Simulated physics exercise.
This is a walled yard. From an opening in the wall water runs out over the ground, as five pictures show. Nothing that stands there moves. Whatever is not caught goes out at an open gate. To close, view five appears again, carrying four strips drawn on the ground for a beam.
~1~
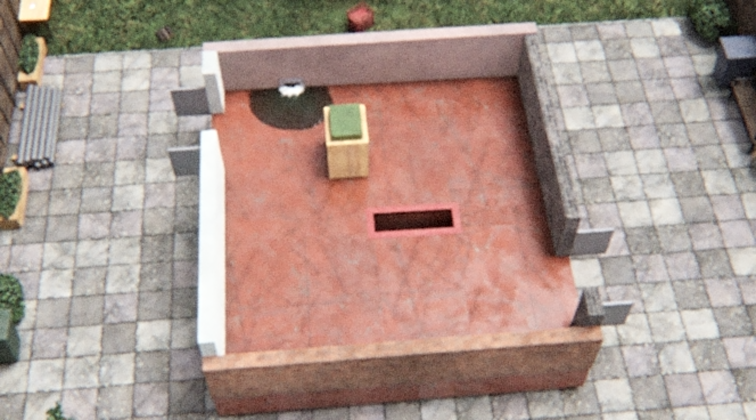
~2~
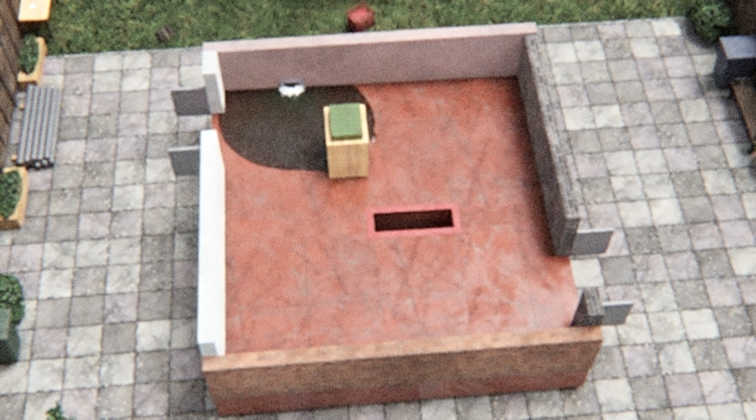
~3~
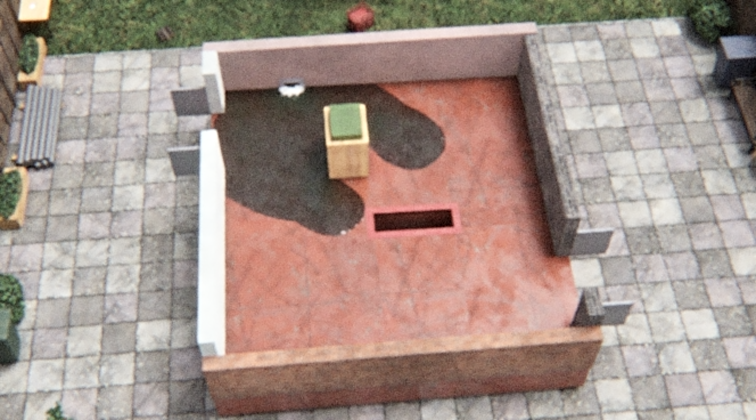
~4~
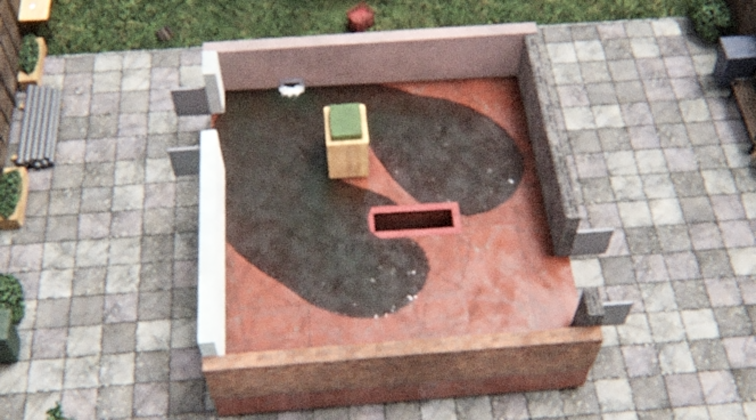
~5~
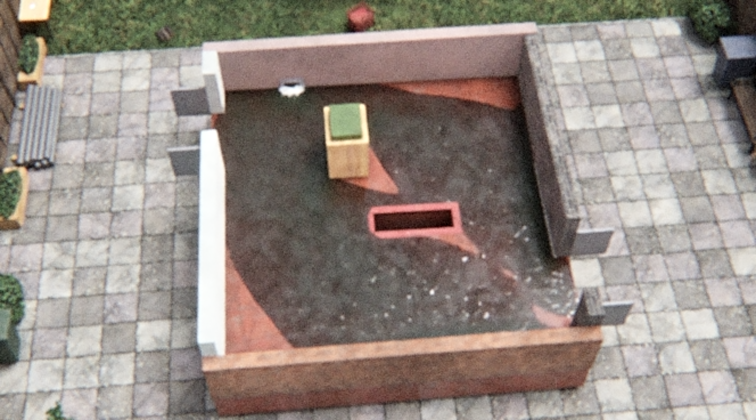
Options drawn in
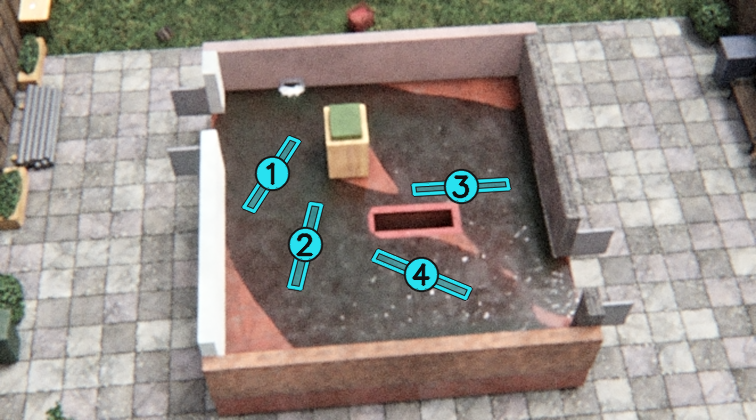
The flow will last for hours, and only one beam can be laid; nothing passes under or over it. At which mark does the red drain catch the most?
It is 2.
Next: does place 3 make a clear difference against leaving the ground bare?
No, hardly at all.
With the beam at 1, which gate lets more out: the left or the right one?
The right gate.
On the marked copy, 1 from (249, 209) to (294, 139); 2 from (294, 287) to (315, 204); 3 from (413, 189) to (507, 184); 4 from (375, 255) to (467, 293).
With 1, about 6 % of the stream goes into the red drain, about 94 % out by the gates.
With 2, about 16 % of the stream goes into the red drain, about 84 % out by the gates.
With 3, about 10 % of the stream goes into the red drain, about 90 % out by the gates.
With 4, about 12 % of the stream goes into the red drain, about 88 % out by the gates.
